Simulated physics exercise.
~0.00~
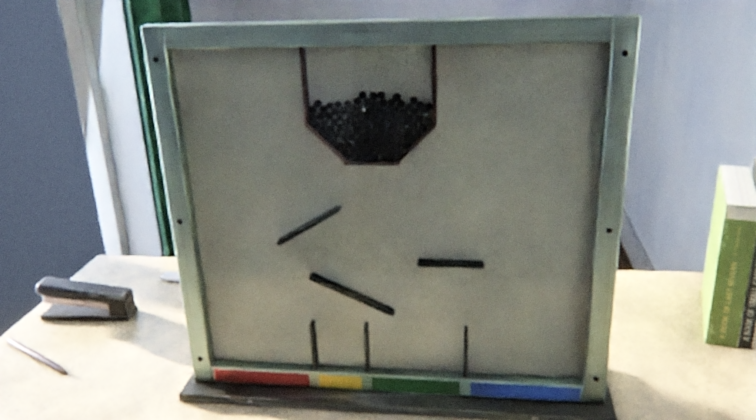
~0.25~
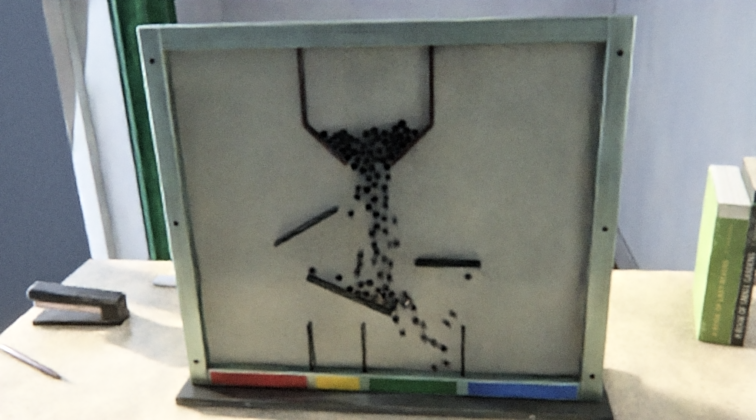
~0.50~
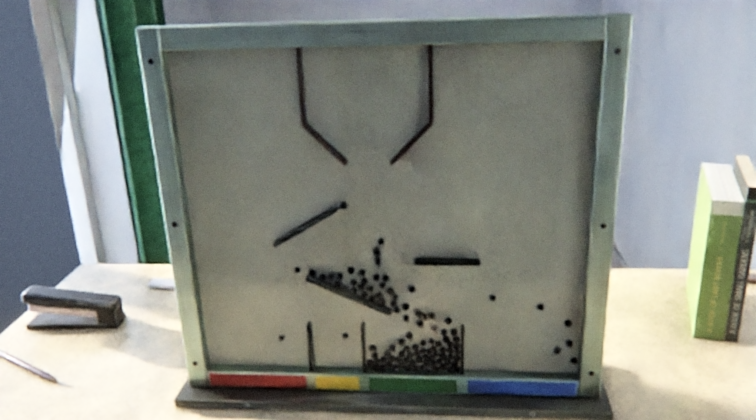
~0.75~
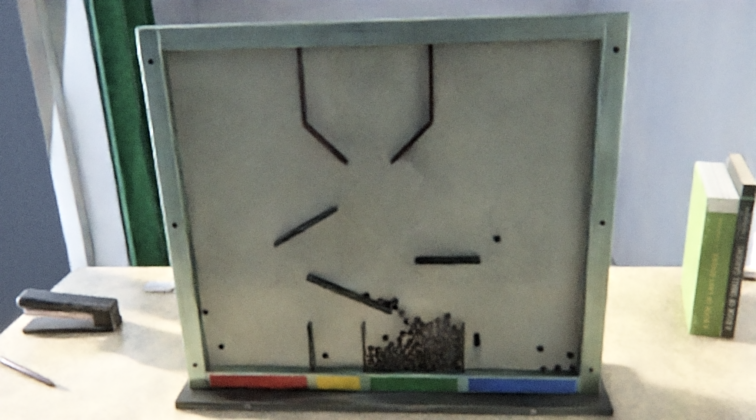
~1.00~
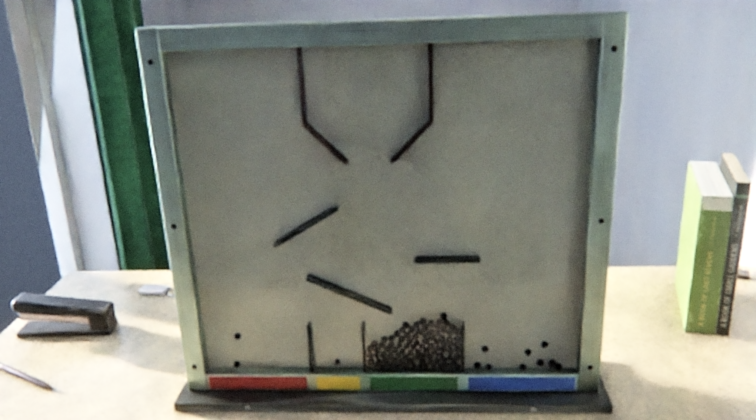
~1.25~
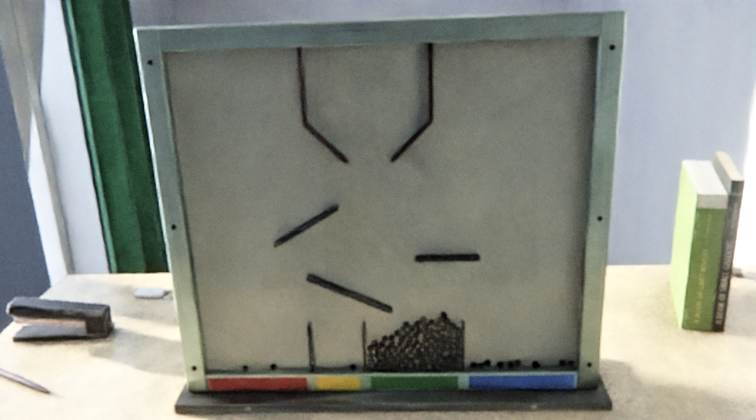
On a tabletop, small black beads poured from a hopper inside an upright framed box, bounced off slanted and flat ledges and scattered, until most lay piled in the green bin, with a thin scattering in the blue and a few strays further left.
